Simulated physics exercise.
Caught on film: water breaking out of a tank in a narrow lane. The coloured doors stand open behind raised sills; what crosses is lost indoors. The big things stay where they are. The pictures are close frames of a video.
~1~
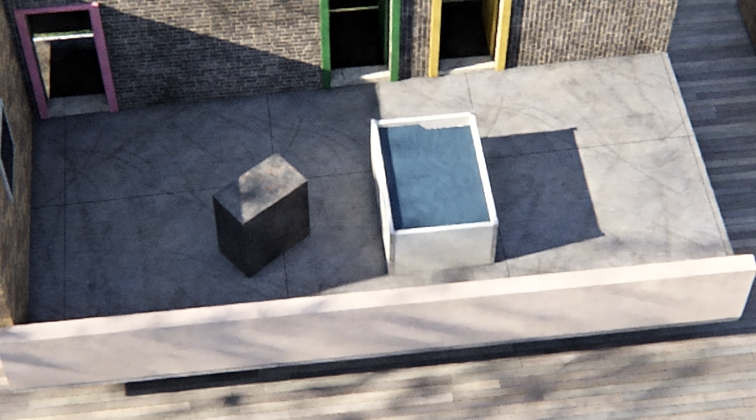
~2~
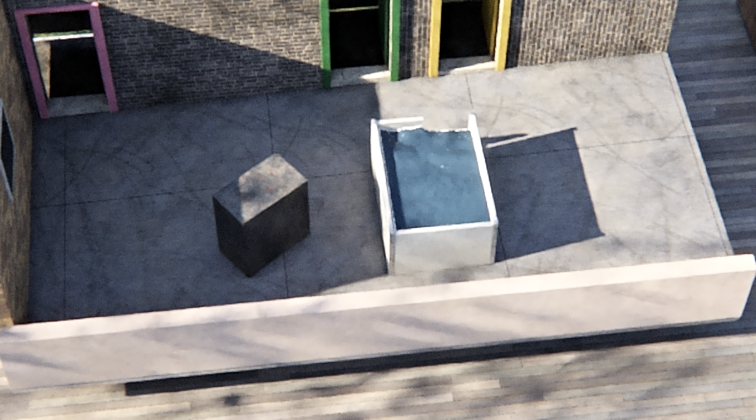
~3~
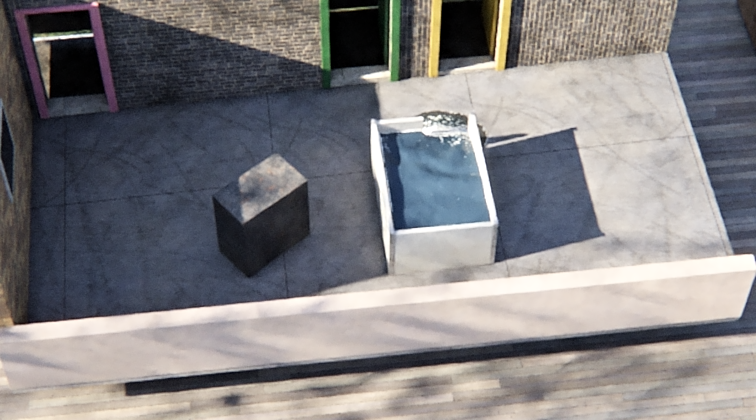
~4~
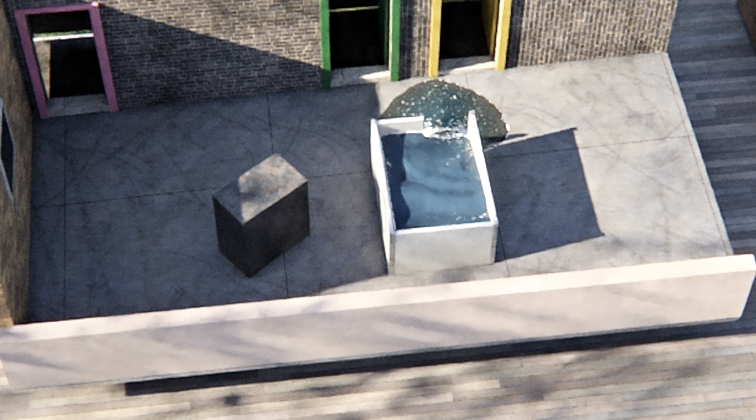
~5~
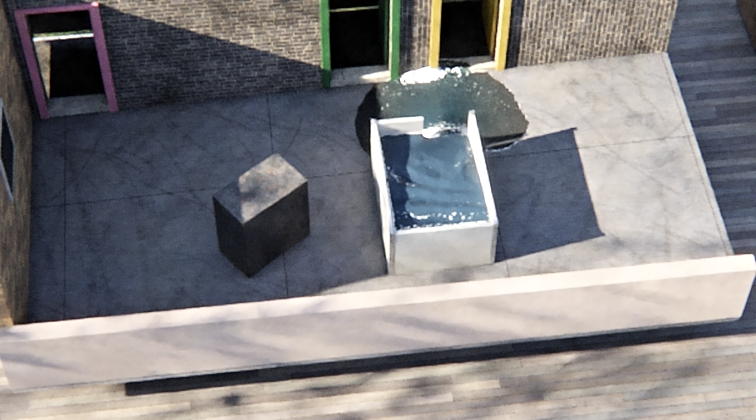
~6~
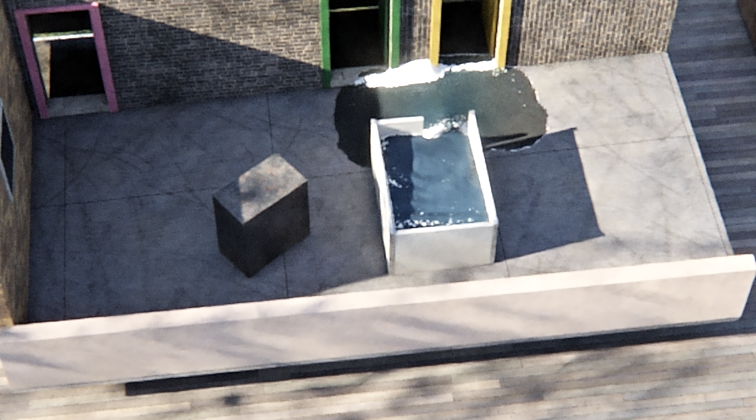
Water in an open white tank dipped at a gap on the far side, then poured out and fanned across the grey paving toward the green and yellow doorways, spreading around the tank's back end.
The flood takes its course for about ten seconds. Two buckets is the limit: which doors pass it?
The yellow door lets in a lot; the green door lets in a lot; the pink door admits no more than that.
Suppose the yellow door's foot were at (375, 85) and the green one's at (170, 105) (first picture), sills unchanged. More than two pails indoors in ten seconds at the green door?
Then: The green one holds.
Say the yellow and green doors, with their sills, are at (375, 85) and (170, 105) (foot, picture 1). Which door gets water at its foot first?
First comes the door marked yellow.
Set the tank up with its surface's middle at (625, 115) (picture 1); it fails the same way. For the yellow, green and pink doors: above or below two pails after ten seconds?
Yellow door holds, green door takes less, pink door takes less.
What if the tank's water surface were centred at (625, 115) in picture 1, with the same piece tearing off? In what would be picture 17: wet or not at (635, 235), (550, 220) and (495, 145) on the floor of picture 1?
One after the other: Clear, dry, flooded.
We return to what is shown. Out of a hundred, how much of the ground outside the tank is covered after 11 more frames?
Close to 25 %.
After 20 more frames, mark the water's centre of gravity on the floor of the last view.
I would point to (386, 169).
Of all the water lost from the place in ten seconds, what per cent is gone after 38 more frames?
Near 90 in a hundred.
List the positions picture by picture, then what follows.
The first frame shows still water in the open tank at (433, 175).
In the second frame, the front is at a hidden place, out from the gap on the open tank's far side.
In the third frame, the front is at (422, 118), out from the gap on the open tank's far side.
In the fourth frame, the front is at (435, 83), out from the gap on the open tank's far side.
In the fifth frame, water pours out on the open tank's far side and has run to (445, 63).
In the sixth frame, water pours out on the open tank's far side and has run to (513, 69).
A moment on, water covers 15 % of the floor; the yellow door far over two buckets in, the green door under two buckets in, the pink door not reached.
Next, water covers 25 % of the floor; the yellow door far over two buckets in, the green door over two buckets in, the pink door not reached.
Then, water covers 40 % of the floor; the yellow door far over two buckets in, the green door over two buckets in, the pink door wet at the sill, nothing in.
Later, water covers 55 % of the floor; the yellow door far over two buckets in, the green door over two buckets in, the pink door wet at the sill, nothing in.
In the end, water covers 65 % of the floor; the yellow door far over two buckets in, the green door over two buckets in, the pink door wet at the sill, nothing in.
